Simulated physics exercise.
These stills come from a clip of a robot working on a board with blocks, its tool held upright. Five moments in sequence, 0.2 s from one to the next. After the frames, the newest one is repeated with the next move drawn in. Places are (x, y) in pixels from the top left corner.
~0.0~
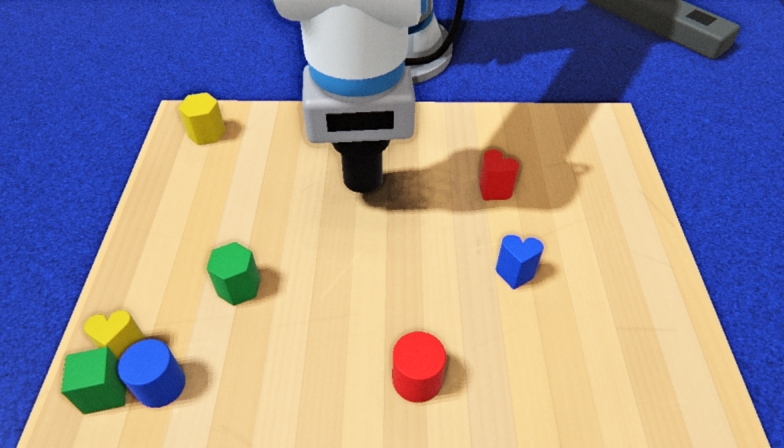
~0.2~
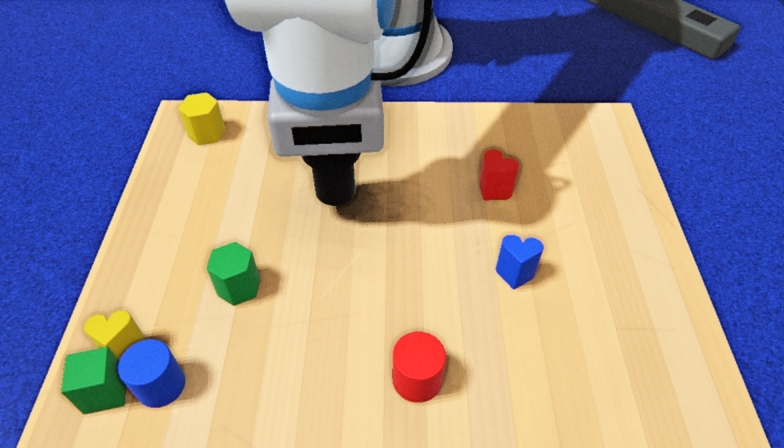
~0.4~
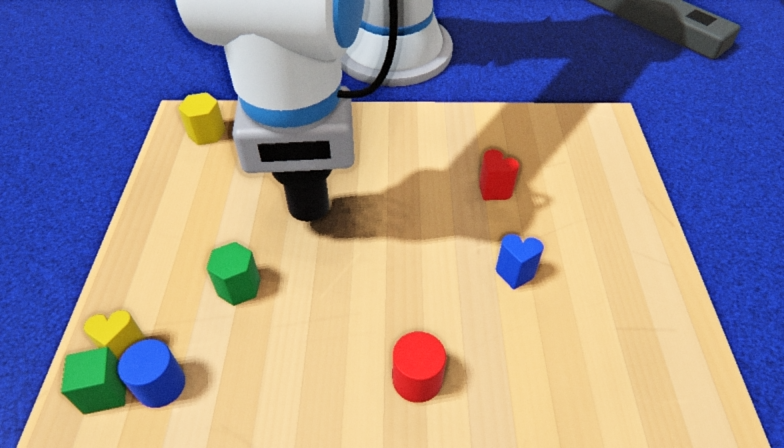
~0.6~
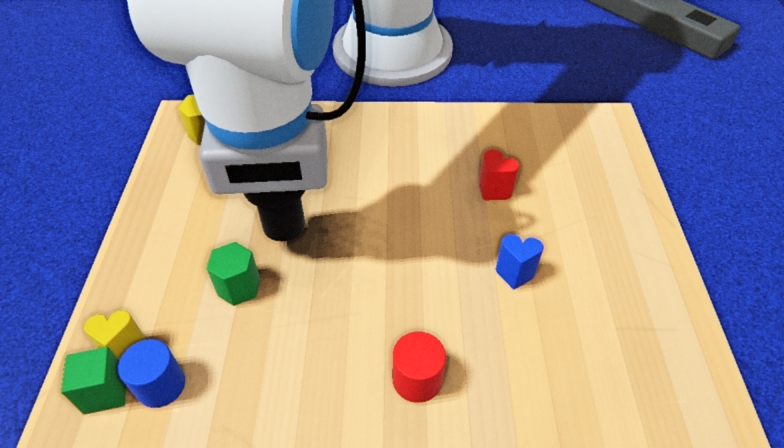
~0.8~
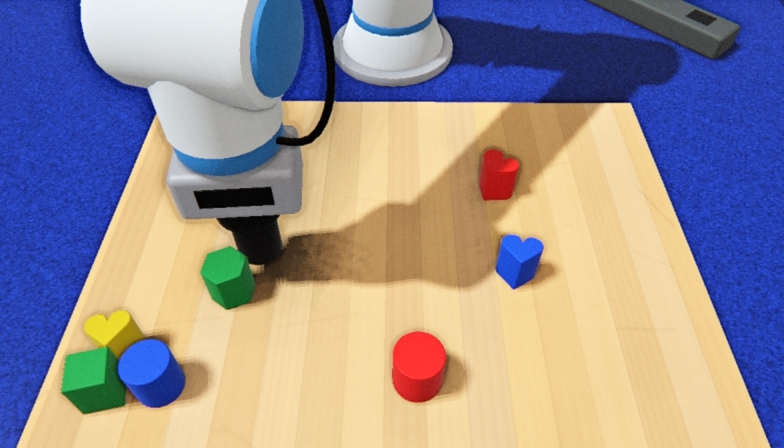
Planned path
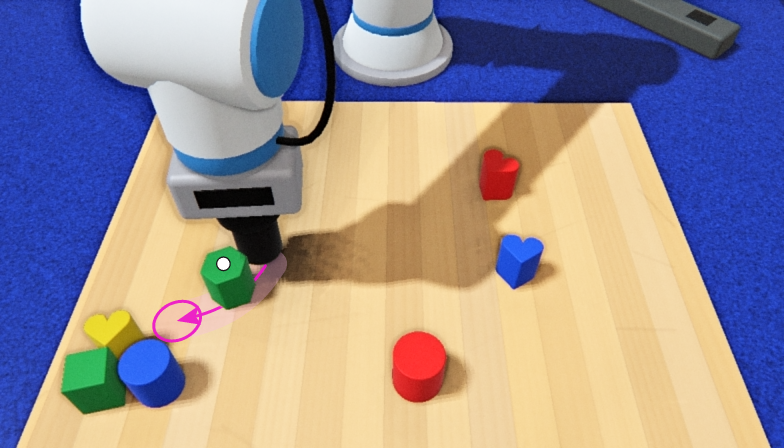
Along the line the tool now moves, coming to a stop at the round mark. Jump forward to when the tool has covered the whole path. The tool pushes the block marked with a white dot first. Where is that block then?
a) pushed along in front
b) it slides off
(a)
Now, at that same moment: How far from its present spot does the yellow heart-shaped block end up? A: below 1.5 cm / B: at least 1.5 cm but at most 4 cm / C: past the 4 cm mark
B
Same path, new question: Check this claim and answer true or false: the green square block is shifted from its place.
That statement is not accurate.
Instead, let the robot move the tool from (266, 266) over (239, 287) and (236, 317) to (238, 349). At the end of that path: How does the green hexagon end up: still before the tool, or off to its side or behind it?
Expect to find it next to or behind the tool.
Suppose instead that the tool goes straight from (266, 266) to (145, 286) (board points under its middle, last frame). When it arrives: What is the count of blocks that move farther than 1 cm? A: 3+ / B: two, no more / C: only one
My answer is option C.
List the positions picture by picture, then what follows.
Tool tip (363, 179); block tops, green square block (84, 368); yellow heart-shaped block (107, 325); blue circle (144, 361); green hexagon (229, 259), in the first frame.
Tool (336, 192); blocks unchanged, in the second frame.
Tool (309, 207); blocks unchanged, in the third frame.
Tool (284, 226); blocks unchanged, in the fourth frame.
Tool (261, 248); green square block (84, 368); yellow heart-shaped block (107, 325); blue circle (144, 361); green hexagon (223, 264), in the fifth frame.
Path on the board, from (266, 266) via (245, 291) and (214, 310), ending at (177, 321); the dot is on the green hexagon.
What follows on the original path. Halfway along, tool (224, 285); green hexagon (178, 299), turned 20° clockwise.
At the end, tool (168, 304); green square block in place; yellow heart-shaped block (77, 332); blue circle in place; green hexagon (124, 328).
